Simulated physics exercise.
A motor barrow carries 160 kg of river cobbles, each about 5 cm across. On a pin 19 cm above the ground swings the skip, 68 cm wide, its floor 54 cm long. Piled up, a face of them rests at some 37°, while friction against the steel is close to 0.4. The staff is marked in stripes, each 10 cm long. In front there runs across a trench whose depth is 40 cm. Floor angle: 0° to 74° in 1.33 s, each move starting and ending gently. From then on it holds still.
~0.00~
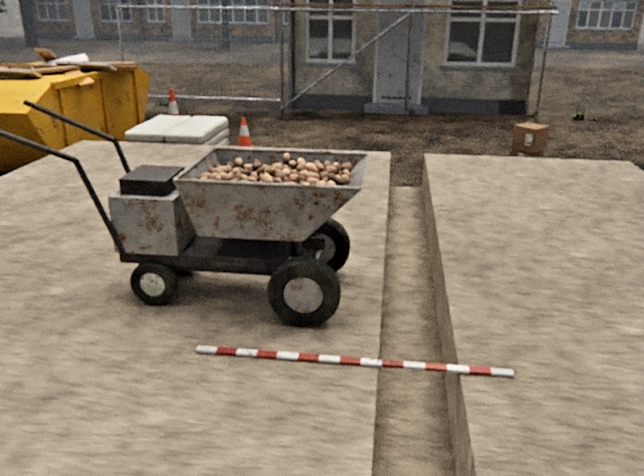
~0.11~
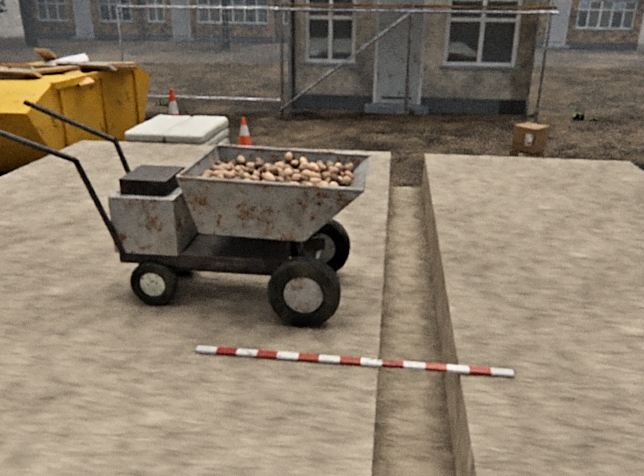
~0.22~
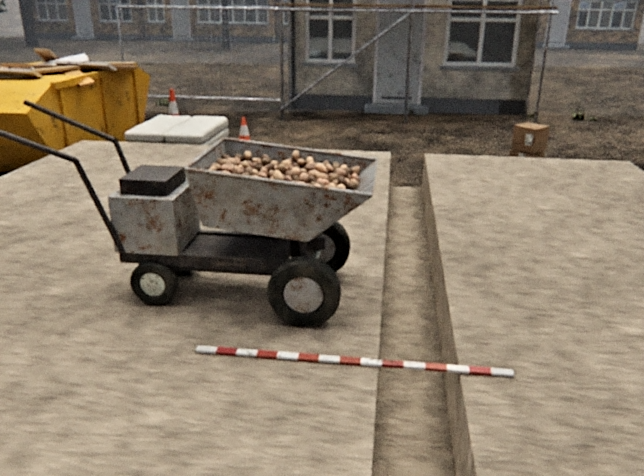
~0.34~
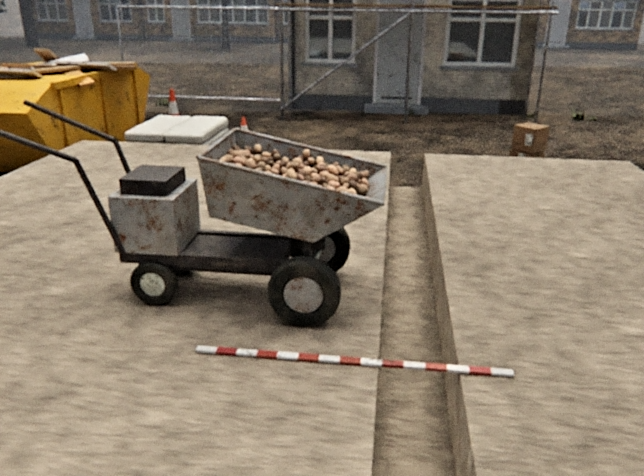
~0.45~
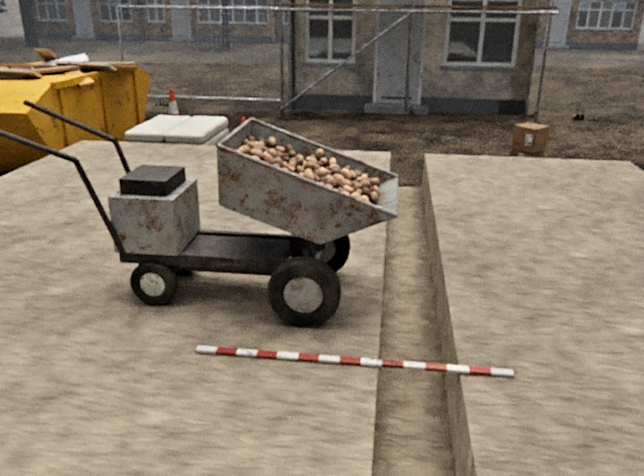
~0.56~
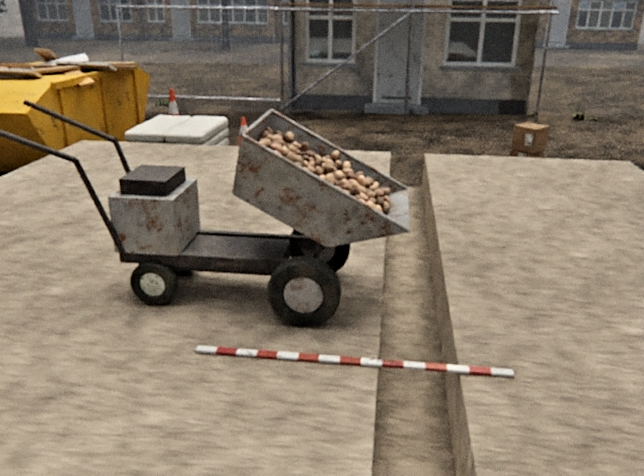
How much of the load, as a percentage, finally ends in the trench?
I would put it at about 51 per cent.
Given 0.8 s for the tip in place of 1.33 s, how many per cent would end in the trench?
That would give about 40 percent.
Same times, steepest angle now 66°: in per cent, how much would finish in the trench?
Around 50 per cent would finish in the trench.
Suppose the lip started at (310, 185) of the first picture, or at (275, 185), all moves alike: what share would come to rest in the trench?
Around 100% for the first place and 65% for the second.
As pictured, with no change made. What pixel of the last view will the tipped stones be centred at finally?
The resting stones are centred at roughly (442, 341).
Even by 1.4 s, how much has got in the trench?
About 20 per cent by then.
After 1.0 s the floor is at 63°; 99 % in the skip, 1 % in the trench; the foremost stones are at (438, 271).
After 1.4 s the floor is at 74°; 46 % in the skip, 20 % in the trench, 34 % past the trench; the foremost stones are at (538, 307).
After 1.8 s the floor is at 74°; 12 % in the skip, 37 % in the trench, 51 % past the trench; the foremost stones are at (613, 306).
After 3.7 s the floor is at 74°; 0 % in the skip, 51 % in the trench, 49 % past the trench; the foremost stones are past the picture's edge.
